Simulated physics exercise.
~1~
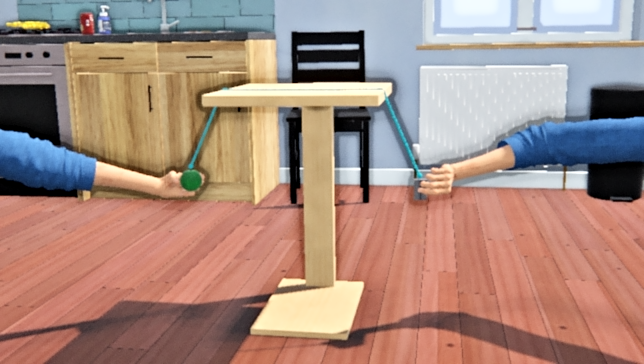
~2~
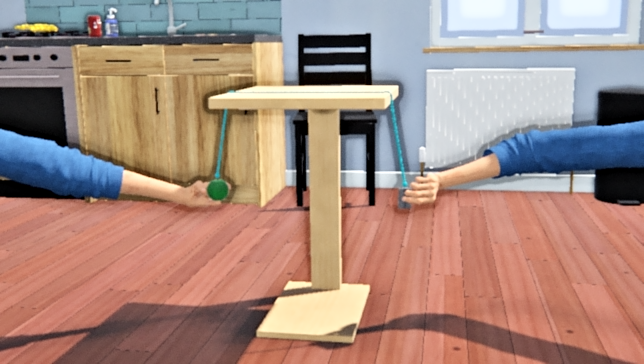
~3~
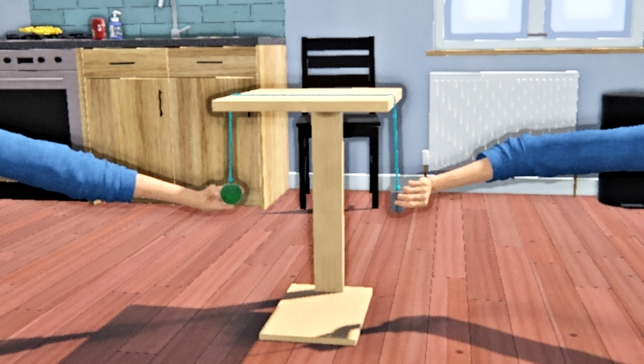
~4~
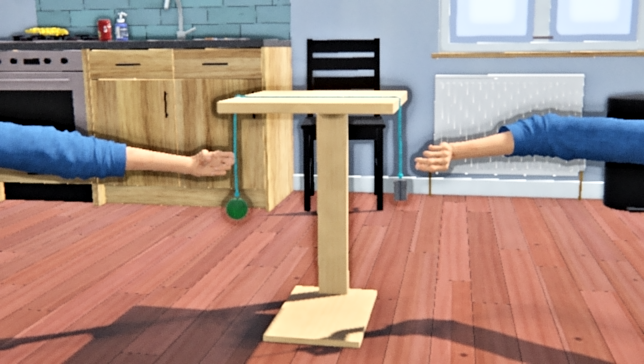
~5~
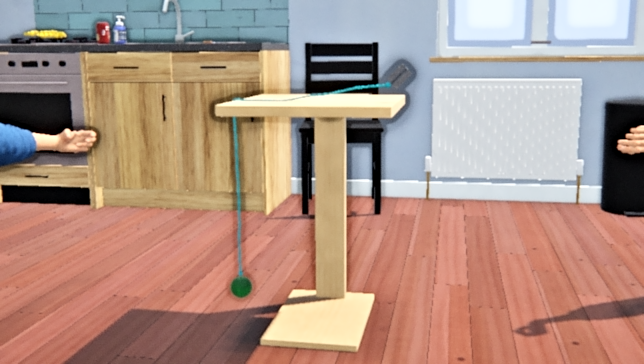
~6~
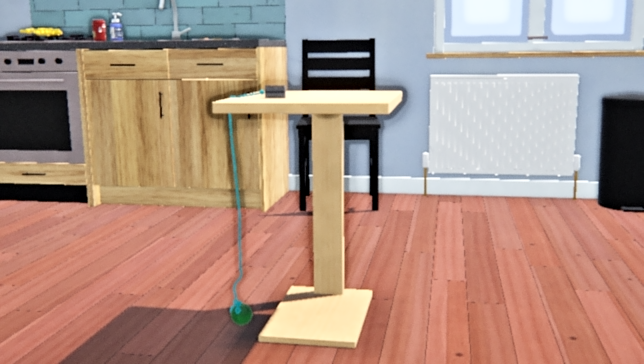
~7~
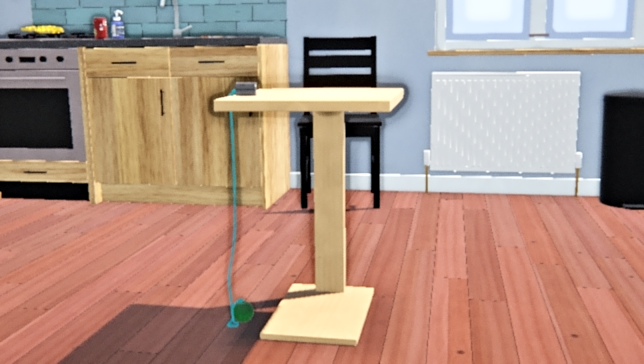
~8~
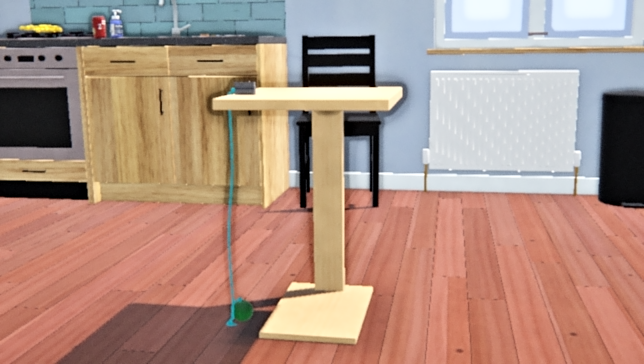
A pale wooden side table with a single post stands on a reddish plank floor in a kitchen, seen from the front by a slightly swaying camera. A teal string runs loosely over its top, with a green apple on the left and a small grey matchbox on the right, each held by a blue-sleeved arm. The hands bring both inward until the string hangs straight, then let go and draw back. The apple drops, pulling the matchbox up onto the tabletop and across to the left edge. Finally, the apple rests on the floor beside the base, the string hanging down the left.
